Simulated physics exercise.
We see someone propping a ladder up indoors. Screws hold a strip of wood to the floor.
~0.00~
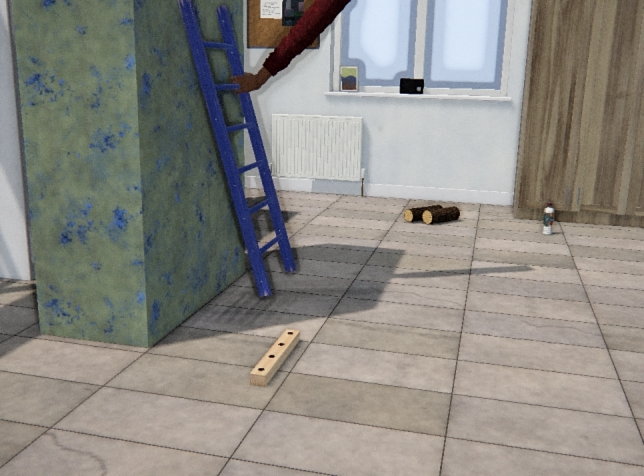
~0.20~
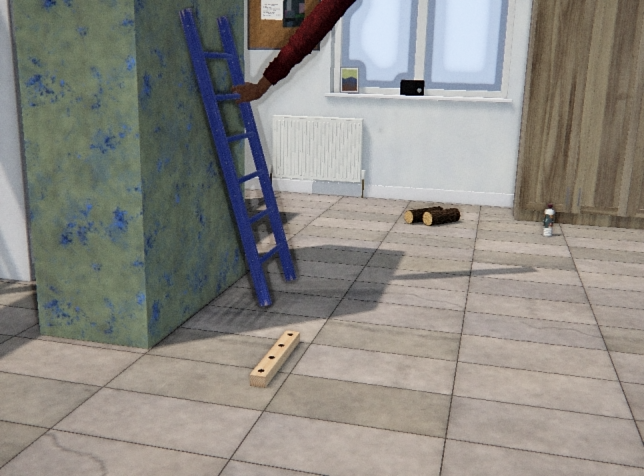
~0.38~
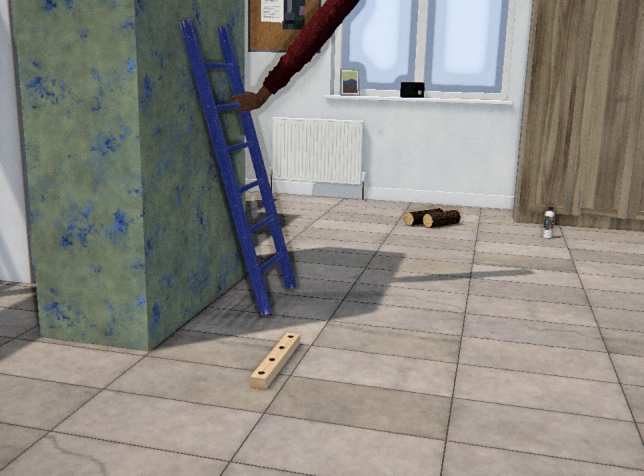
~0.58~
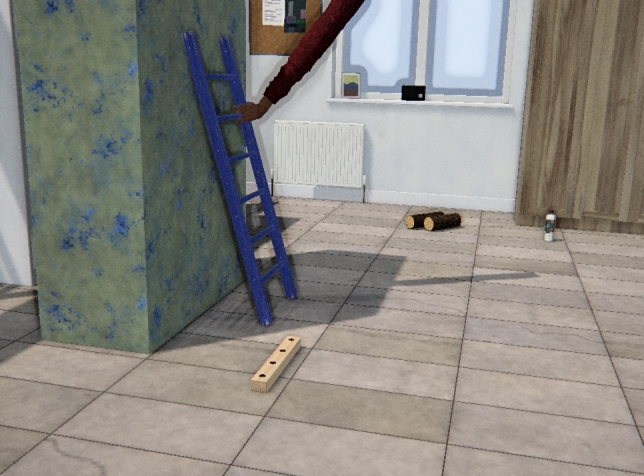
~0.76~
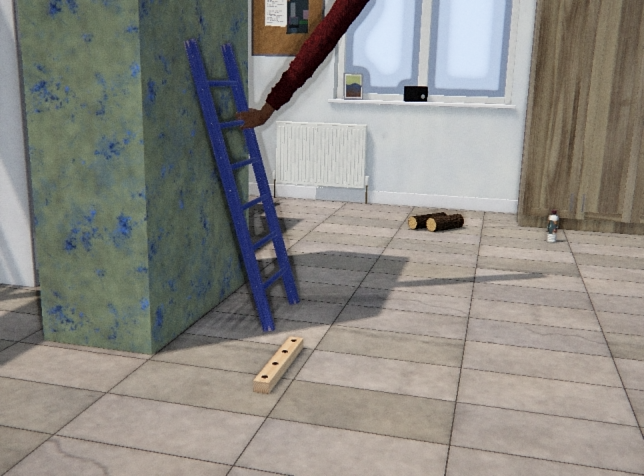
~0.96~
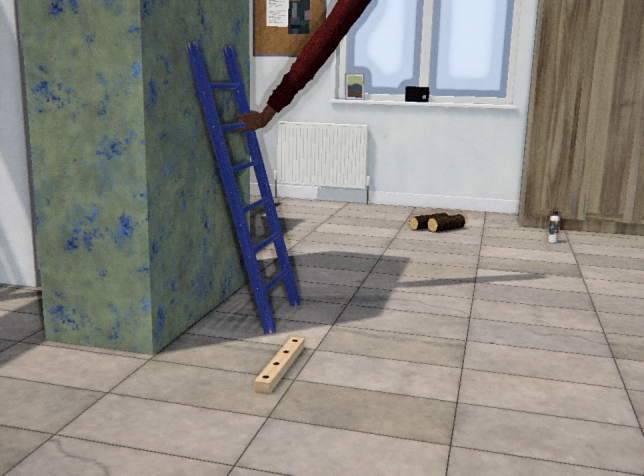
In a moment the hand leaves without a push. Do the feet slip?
In the end the blue ladder stays up.
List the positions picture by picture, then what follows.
Still on the way; blue ladder (243, 148); batten (277, 356), in the first picture.
Still on the way; blue ladder (243, 157); batten (277, 357), in the second picture.
Still on the way; blue ladder (244, 167); batten (277, 359), in the third picture.
Still on the way; blue ladder (245, 177); batten (278, 362), in the fourth picture.
Still on the way; blue ladder (247, 184); batten (280, 363), in the fifth picture.
In place, still held; blue ladder (248, 186); batten (281, 363), in the sixth picture.
Around 1.84 s, blue ladder at rest near (248, 186).
Finally (4.0 s), the blue ladder holds its place, near (248, 186).
